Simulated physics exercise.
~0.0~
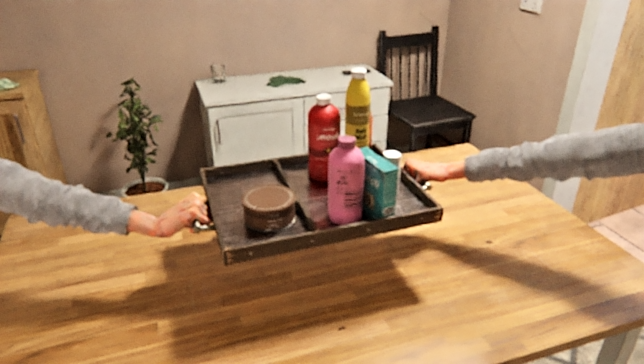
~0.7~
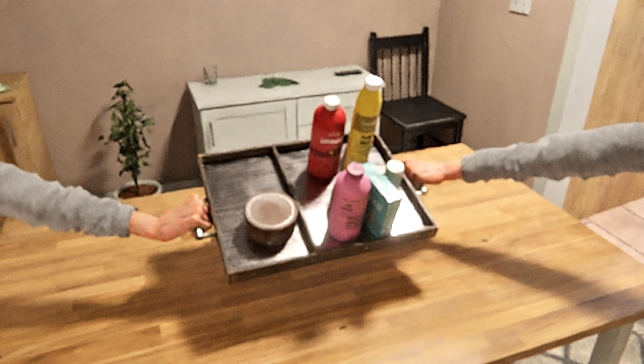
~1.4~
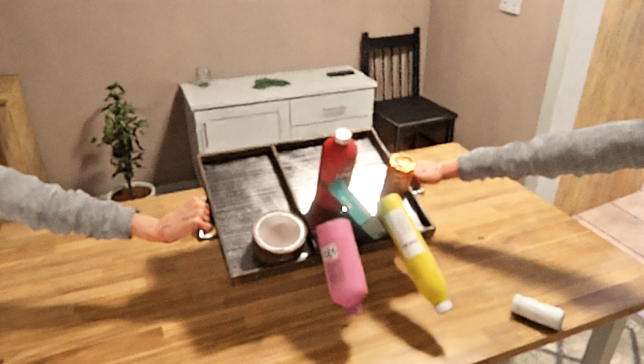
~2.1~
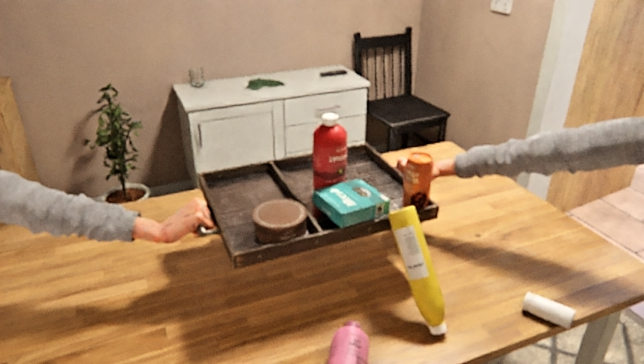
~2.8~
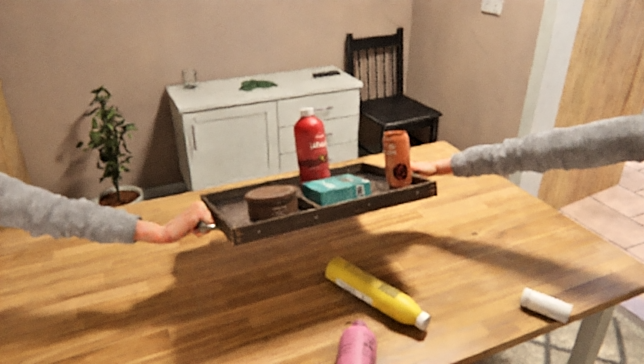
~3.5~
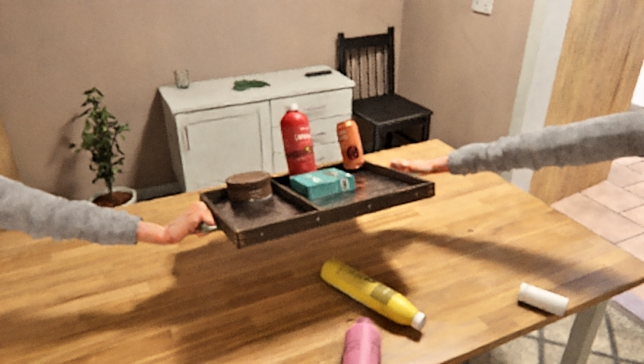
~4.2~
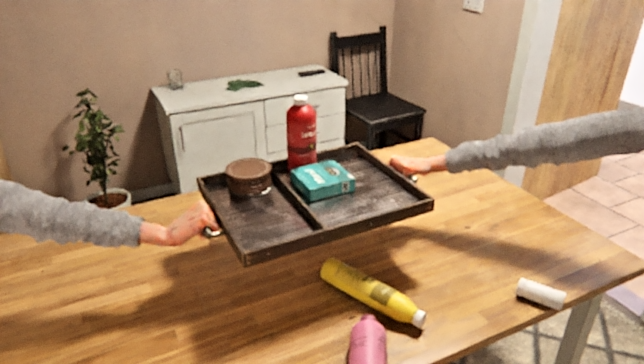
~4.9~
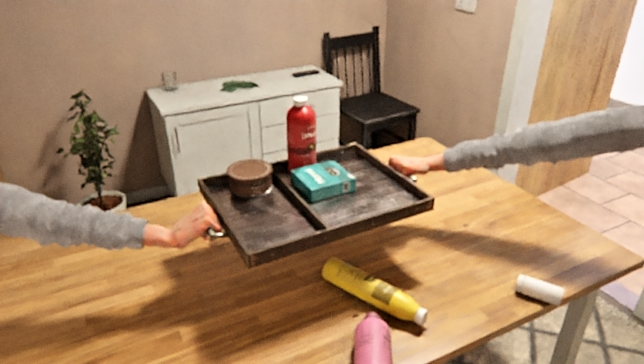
A room with a wooden table, a pale cabinet and a dark chair behind it is seen from slightly above, the view drifting gently sideways. Two grey-sleeved arms hold a dark divided tray carrying a brown tub on the left and red, yellow and pink bottles, a turquoise packet and a white shaker on the right. The hands tip the tray towards the viewer, and the yellow bottle, pink bottle and shaker tumble onto the table. It tilts back the other way, and an orange can leans, then disappears from view. The tray finally holds the tub, the upright red bottle and the fallen packet.
